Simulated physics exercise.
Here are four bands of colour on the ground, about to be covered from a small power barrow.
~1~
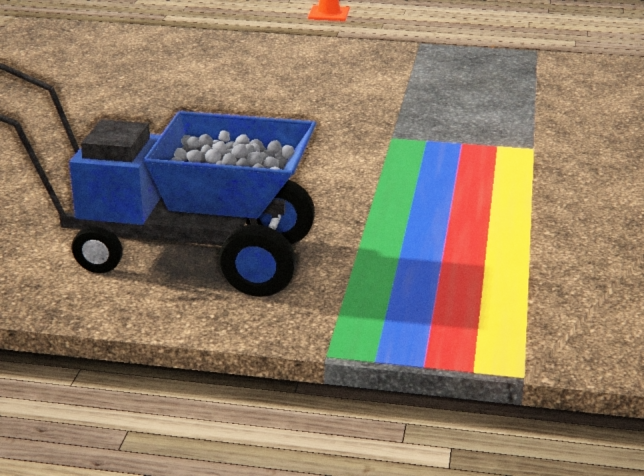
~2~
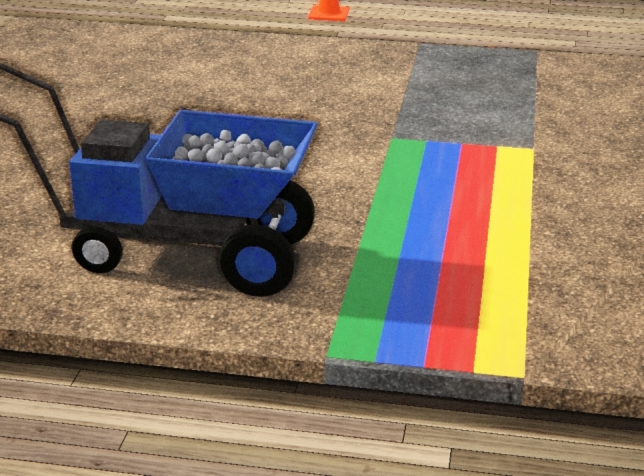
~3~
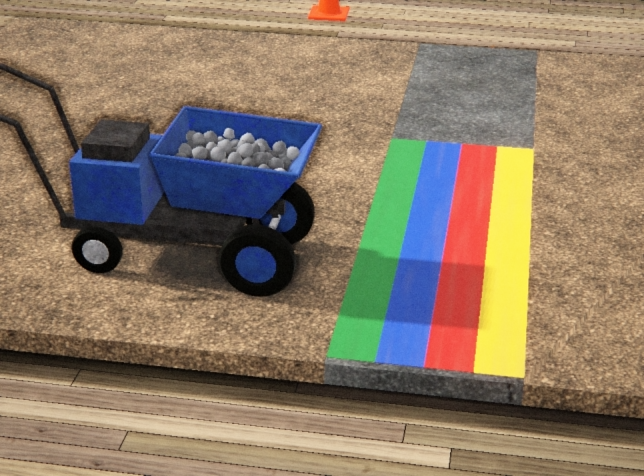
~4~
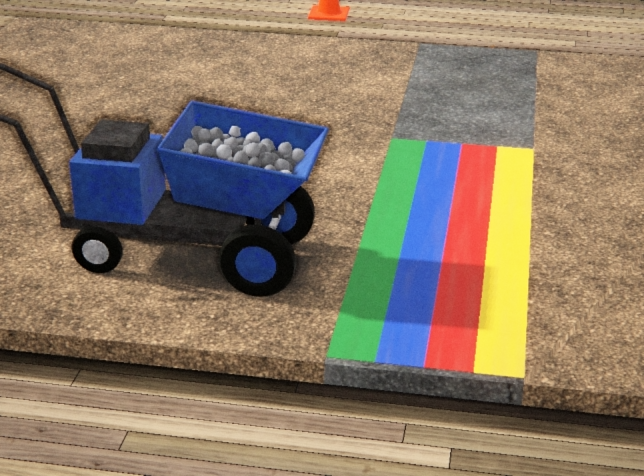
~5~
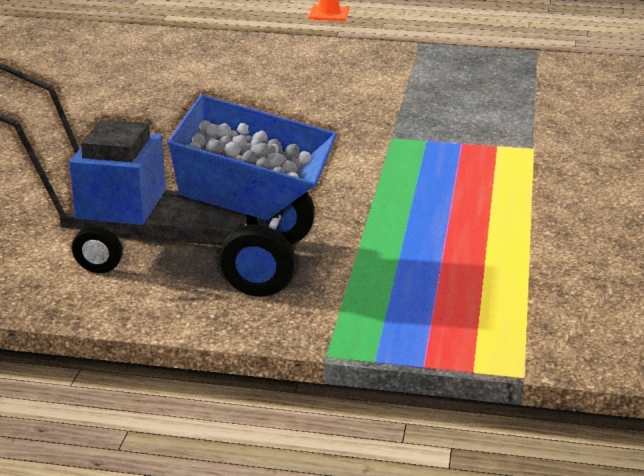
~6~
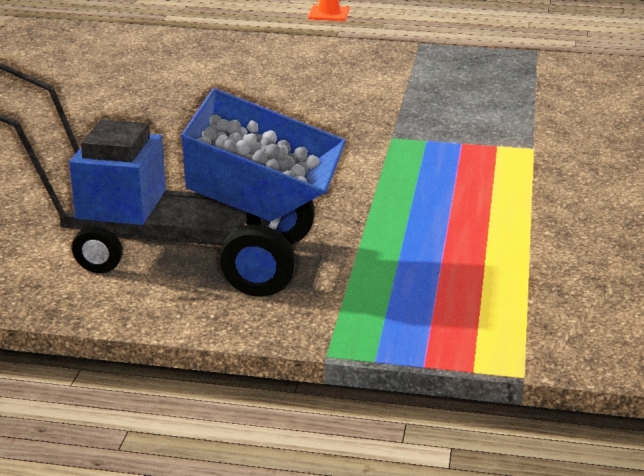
A small blue power barrow stood still beside green, blue, red and yellow strips on the ground while its skip, loaded with round grey cobbles, slowly tilted forward to the right, its back end rising.
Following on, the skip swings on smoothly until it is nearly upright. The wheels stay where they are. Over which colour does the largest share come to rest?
The largest share rests over blue.
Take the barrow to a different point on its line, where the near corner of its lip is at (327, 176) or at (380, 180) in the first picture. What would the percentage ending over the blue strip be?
30 % and 0 %.
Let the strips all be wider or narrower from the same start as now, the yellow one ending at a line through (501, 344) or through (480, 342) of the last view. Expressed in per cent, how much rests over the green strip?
Shares: About 10 per cent; about 10 per cent.
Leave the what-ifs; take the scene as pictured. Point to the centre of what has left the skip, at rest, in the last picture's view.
(412, 276).
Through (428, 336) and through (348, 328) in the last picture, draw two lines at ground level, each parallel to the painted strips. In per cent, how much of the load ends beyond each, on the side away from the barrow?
Estimate: 20 %, then 80 %.
Just after the last frame, skip tipped steeply; every one in the skip.
A moment on, skip tipped right over; the larger part in the skip; about a tenth over the green strip; about a tenth over the blue strip; just a few over the red strip.
Further on, skip tipped right over; roughly a quarter in the skip; about a tenth over the green strip; roughly a third over the blue strip; about a tenth over the red strip; about a tenth over the yellow strip; just a few off the paint.
When it is over, skip tipped right over; roughly a quarter in the skip; about a tenth over the green strip; roughly a third over the blue strip; about a tenth over the red strip; about a tenth over the yellow strip; just a few off the paint.
